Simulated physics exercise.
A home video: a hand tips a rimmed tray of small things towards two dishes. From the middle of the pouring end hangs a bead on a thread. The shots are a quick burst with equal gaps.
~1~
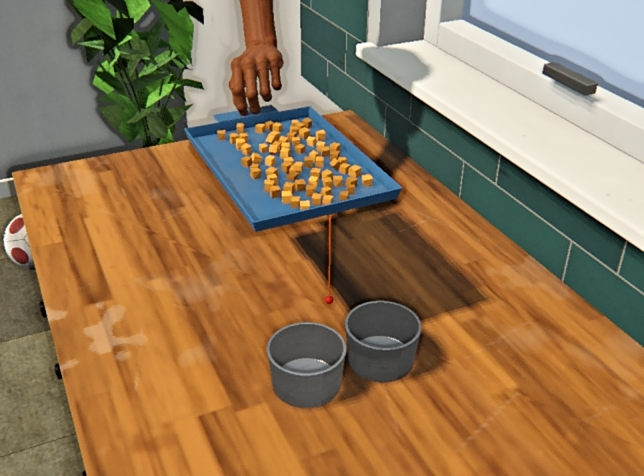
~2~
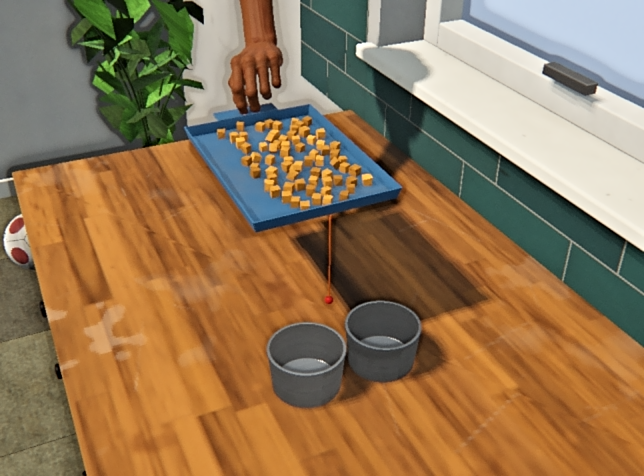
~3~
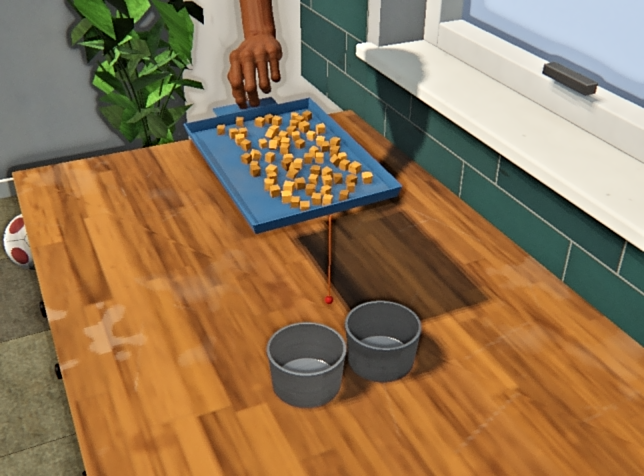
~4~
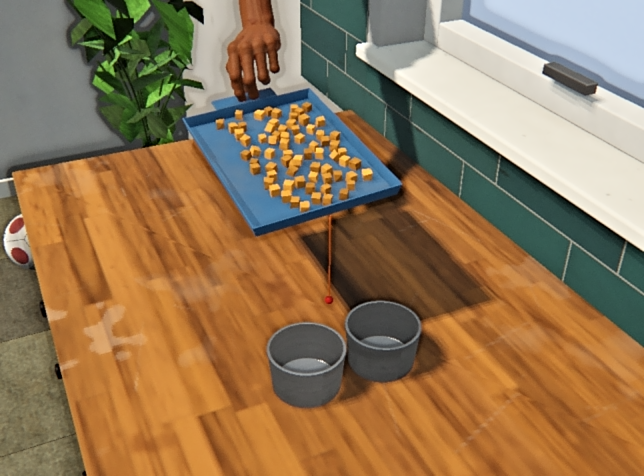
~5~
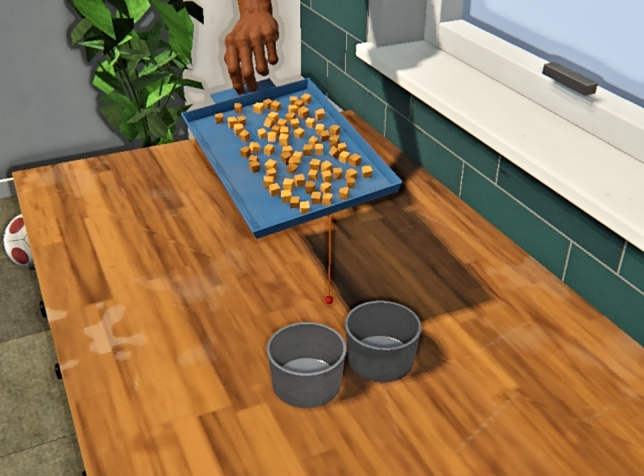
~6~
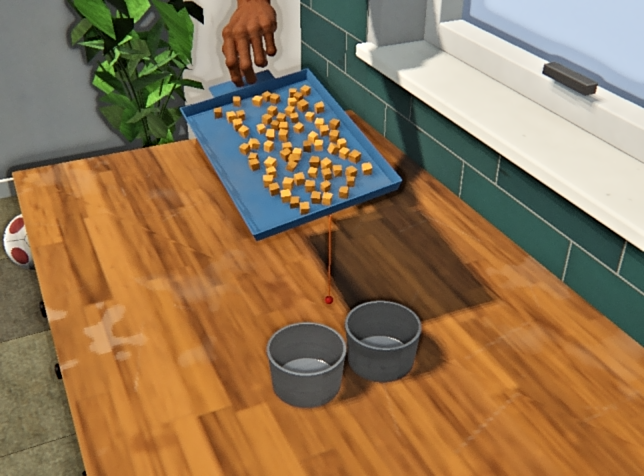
A hand slowly raises the back of a blue tray of croutons above two grey dishes.
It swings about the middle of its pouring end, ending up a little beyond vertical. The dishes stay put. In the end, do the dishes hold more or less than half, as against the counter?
They hold less than half.
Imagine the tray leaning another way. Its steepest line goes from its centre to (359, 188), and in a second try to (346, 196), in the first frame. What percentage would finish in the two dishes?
Around 30 per cent first, around 60 per cent next.
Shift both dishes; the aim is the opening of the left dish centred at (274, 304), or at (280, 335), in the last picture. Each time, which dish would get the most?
The dish at left, then the dish at left.
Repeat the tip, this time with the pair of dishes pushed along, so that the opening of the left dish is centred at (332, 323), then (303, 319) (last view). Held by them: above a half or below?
Short of half and then Short of half.
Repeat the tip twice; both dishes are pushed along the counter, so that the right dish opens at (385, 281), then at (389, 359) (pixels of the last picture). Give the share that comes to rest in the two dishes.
Trial 1 near 0 percent, trial 2 near 0 percent.
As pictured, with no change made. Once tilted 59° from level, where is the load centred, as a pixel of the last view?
Somewhere about (266, 208).
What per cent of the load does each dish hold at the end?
Final share: Left dish at 20 per cent, right dish at 0 per cent.
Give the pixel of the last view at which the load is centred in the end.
The centre comes to rest close to (255, 363).
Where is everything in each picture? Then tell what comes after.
In the first picture, corners of the pouring end near (255, 220) and (398, 187), level; middle of the load near (289, 163), croutons; left dish near (322, 387); right dish near (400, 361); bead on its thread near (329, 300).
In the second picture, corners of the pouring end near (255, 220) and (398, 186), level; middle of the load near (288, 162).
In the third picture, corners of the pouring end near (255, 222) and (398, 185), tipped barely, lowest at the left corner; middle of the load near (288, 159).
In the fourth picture, corners of the pouring end near (255, 225) and (398, 183), tipped a little, lowest at the left corner; middle of the load near (288, 155).
In the fifth picture, corners of the pouring end near (255, 228) and (398, 181), tipped a little, lowest at the left corner; middle of the load near (288, 152).
In the sixth picture, corners of the pouring end near (255, 231) and (397, 179), tipped a little, lowest at the left corner; middle of the load near (287, 148); left dish near (322, 387); right dish near (400, 361).
Shortly afterwards, tray tipped steeply; all but a few on the tray; a little in the air.
Next, tray tipped right over; the bulk on the tray; only a few in the left dish; near a quarter outside both.
Some moments later, tray tipped past a quarter turn; near a quarter in the left dish; the bulk outside both.
In the end, tray tipped past a quarter turn; near a quarter in the left dish; none at all in the right dish; the bulk outside both.
